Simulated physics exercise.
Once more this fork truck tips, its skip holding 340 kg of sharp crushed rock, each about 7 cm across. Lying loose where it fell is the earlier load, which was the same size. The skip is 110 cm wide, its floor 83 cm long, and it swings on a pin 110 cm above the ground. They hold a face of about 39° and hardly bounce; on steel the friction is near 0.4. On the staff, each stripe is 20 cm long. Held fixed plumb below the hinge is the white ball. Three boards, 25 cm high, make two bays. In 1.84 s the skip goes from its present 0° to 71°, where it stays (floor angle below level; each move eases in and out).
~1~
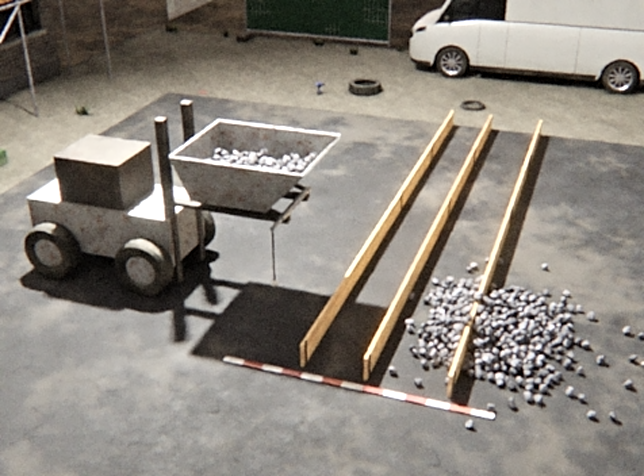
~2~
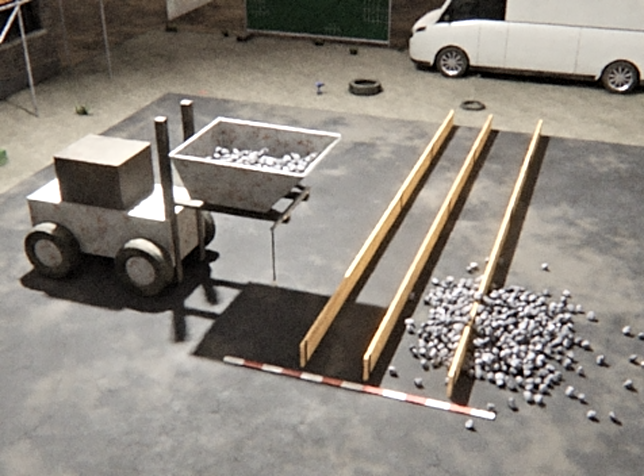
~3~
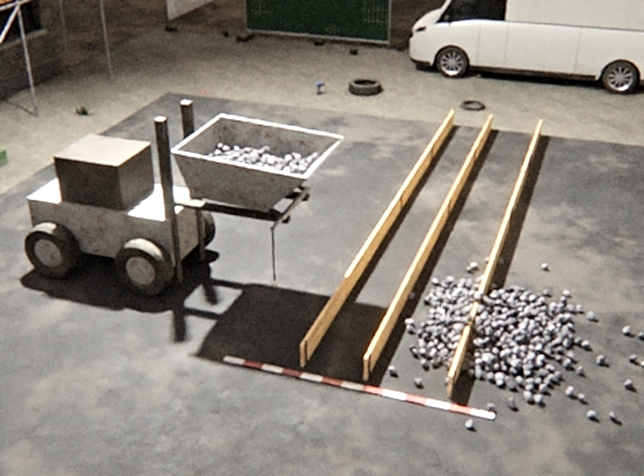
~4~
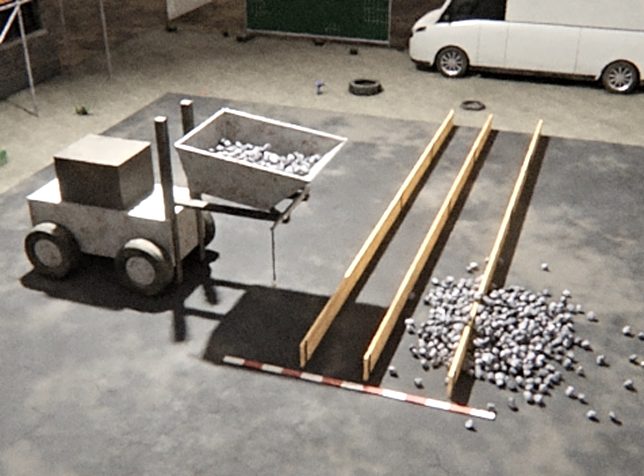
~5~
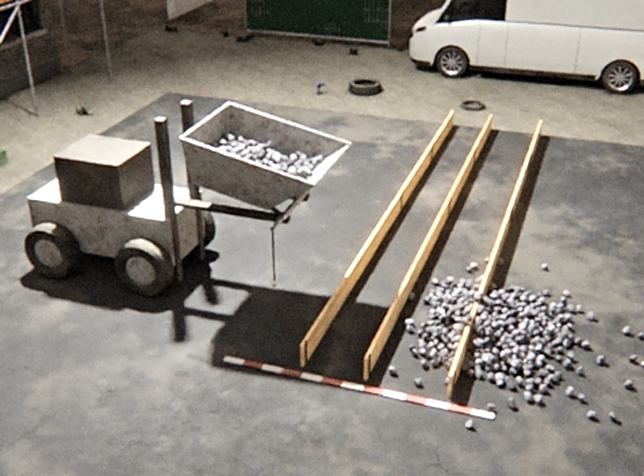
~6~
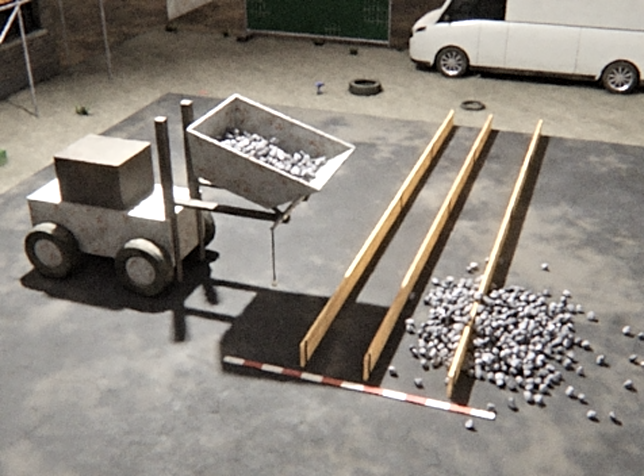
In a dim paved yard, a boxy forklift on the left holds up a skip of grey stones, level at first, beside three long boards and a loose heap of similar stones. The skip then tilts gradually to the right, its left side rising, while the forklift, boards and heap stay still.
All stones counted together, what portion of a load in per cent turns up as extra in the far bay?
About 32 percent of a load.
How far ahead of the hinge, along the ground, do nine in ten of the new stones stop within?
Around 150 cm ahead of it.
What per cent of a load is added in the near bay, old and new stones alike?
70 in a hundred.
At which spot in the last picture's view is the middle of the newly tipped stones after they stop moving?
Around (387, 305).
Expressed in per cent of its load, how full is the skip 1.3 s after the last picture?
Held: Around 90 % of the load.
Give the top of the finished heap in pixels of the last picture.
I'd put the top near (392, 288).
Then, 0.8 s after the last picture the floor is at 60°; in per cent of one load, 100 in the skip, 39 in the far bay, 61 past the last board; the foremost stones are past the picture's edge.
Then, 1.3 s after the last picture the floor is at 71°; in per cent of one load, 90 in the skip, 10 in the near bay, 39 in the far bay, 61 past the last board; the foremost stones are past the picture's edge.
Then, 1.7 s after the last picture the floor is at 71°; in per cent of one load, 47 in the skip, 41 in the near bay, 51 in the far bay, 61 past the last board; the foremost stones are past the picture's edge.
Then, 4.3 s after the last picture the floor is at 71°; in per cent of one load, 0 in the skip, 68 in the near bay, 71 in the far bay, 61 past the last board; the foremost stones are past the picture's edge. Net gain in the far bay, 32.
